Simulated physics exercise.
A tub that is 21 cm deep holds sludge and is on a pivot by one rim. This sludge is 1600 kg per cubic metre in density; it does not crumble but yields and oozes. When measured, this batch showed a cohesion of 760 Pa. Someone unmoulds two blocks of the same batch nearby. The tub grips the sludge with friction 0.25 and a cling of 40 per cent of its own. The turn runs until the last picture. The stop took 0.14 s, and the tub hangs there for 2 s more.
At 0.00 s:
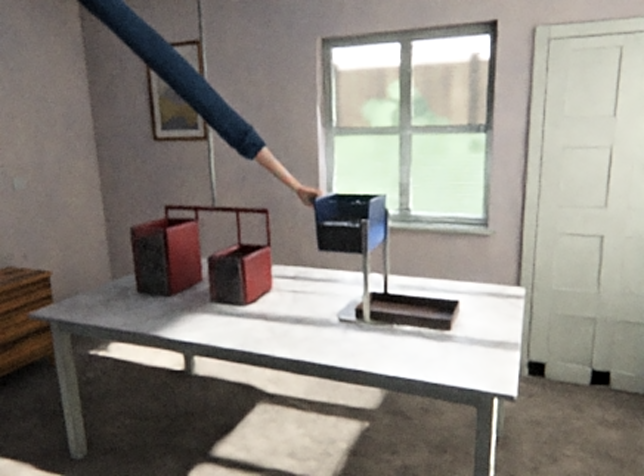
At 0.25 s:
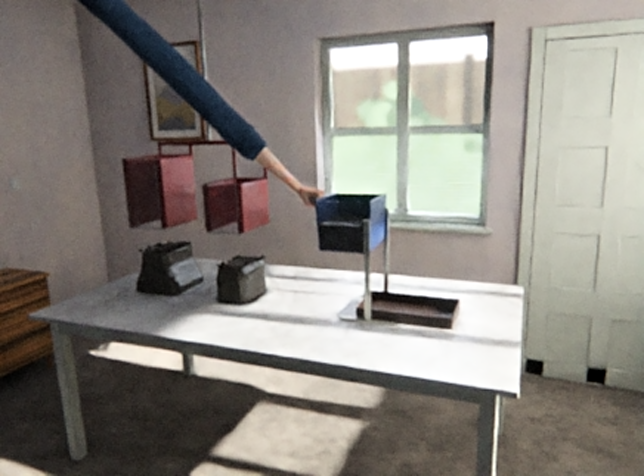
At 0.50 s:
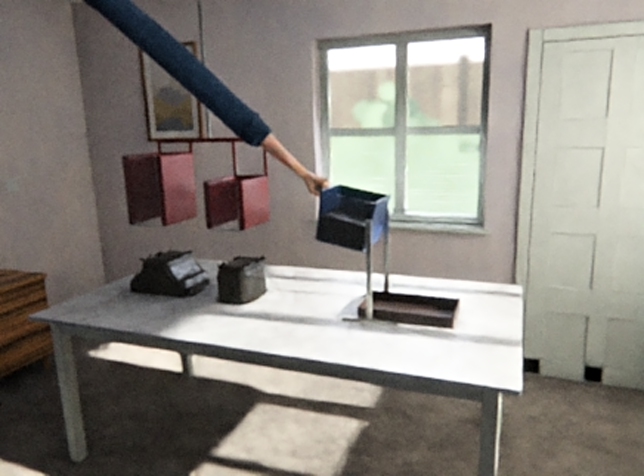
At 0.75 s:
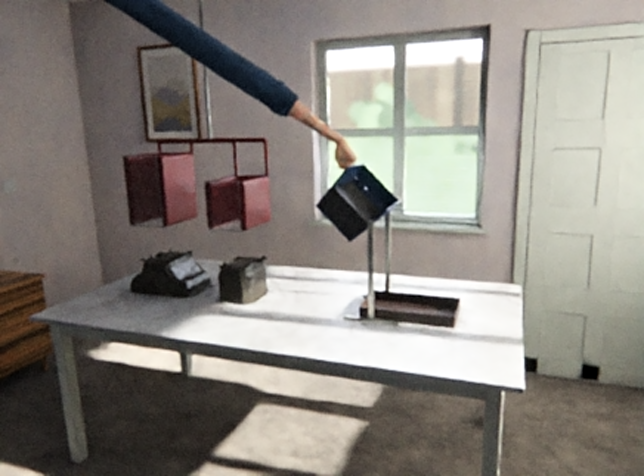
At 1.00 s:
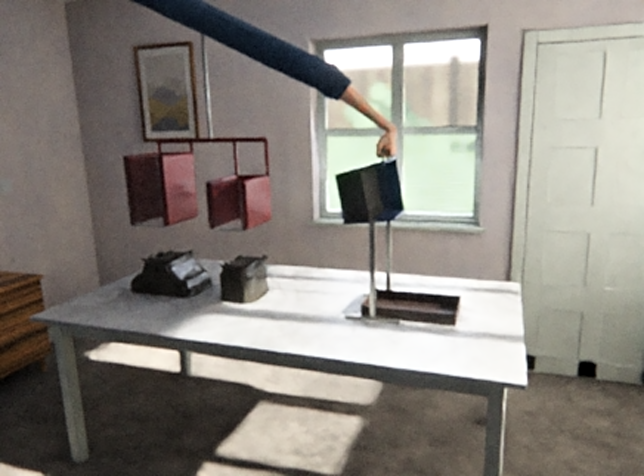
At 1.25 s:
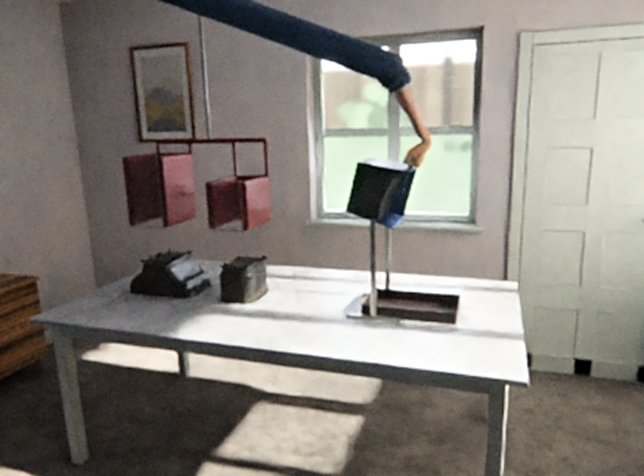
An arm in a blue sleeve held a blue tub on a stand while two red boxes rose off two dark lumps, the left one sagging, and then the hand turned the tub over rightward.
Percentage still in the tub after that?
Some 0 %.
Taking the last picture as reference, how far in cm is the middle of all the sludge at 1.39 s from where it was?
Roughly 8 cm.
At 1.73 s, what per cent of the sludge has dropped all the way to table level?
By then close to 20 % is down.
After 1.39 s, the tub is at 105 degrees and holds 92 %.
After 1.56 s, the tub is at 105 degrees and holds 29 %.
After 1.73 s, the tub is at 105 degrees and holds 0 %.
After 1.90 s, the tub is at 105 degrees and holds 0 %.
After 3.25 s, at the end, the tub is at 105 degrees and holds 0 %.
